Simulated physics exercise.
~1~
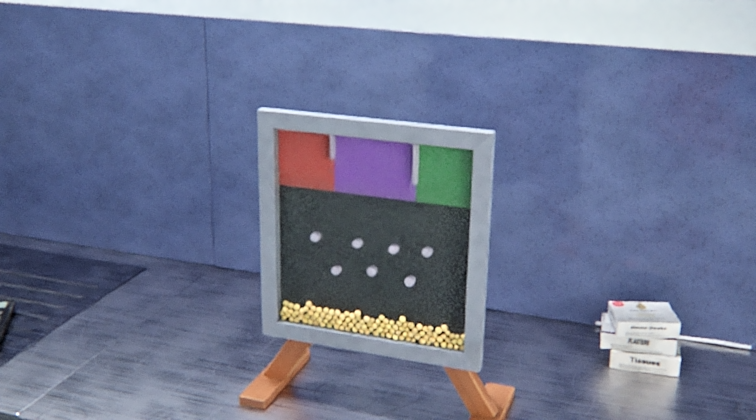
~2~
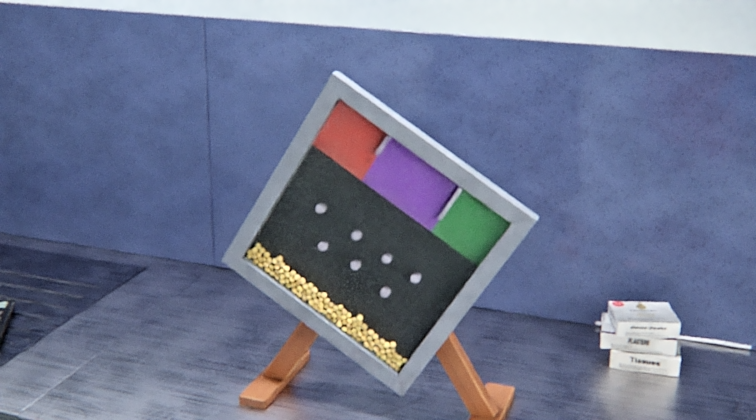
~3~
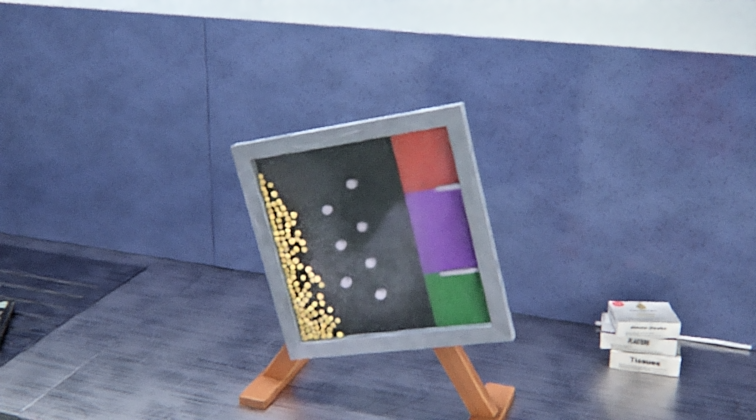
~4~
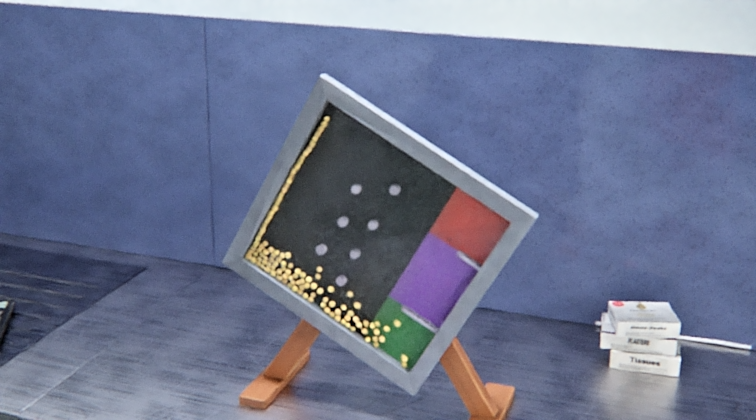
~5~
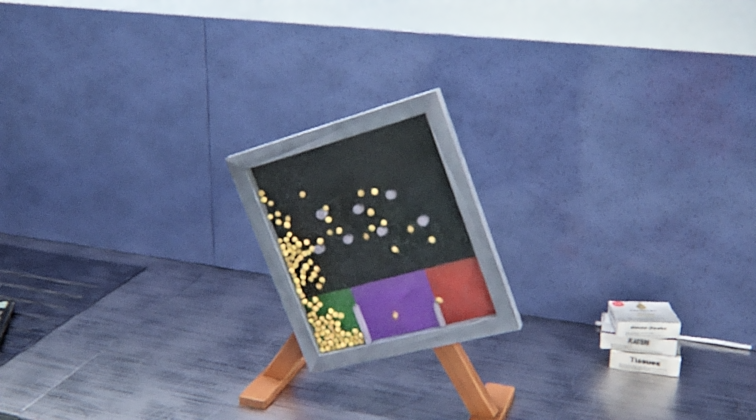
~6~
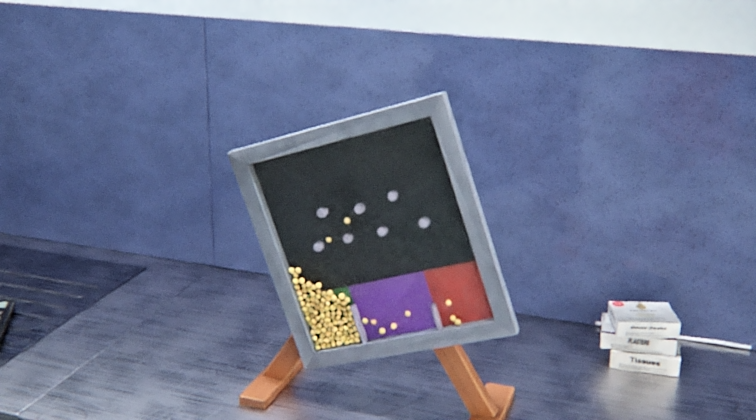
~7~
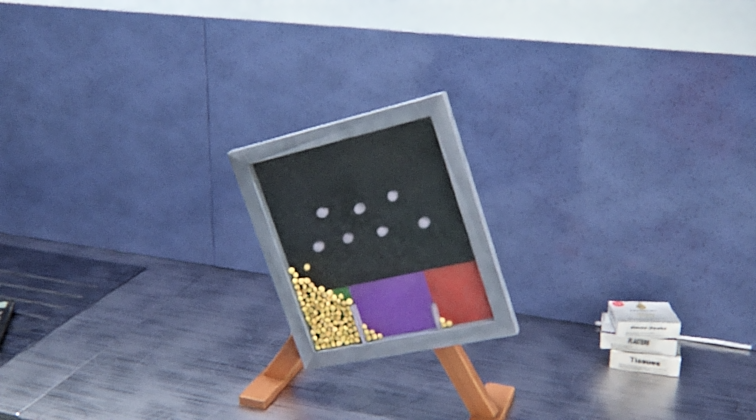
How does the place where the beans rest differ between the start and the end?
At the start they lie in a low layer along the bottom edge, on the black side opposite the pockets. At the end most are heaped in the lower left corner, in and just above the green pocket, with a few in the purple and red ones.
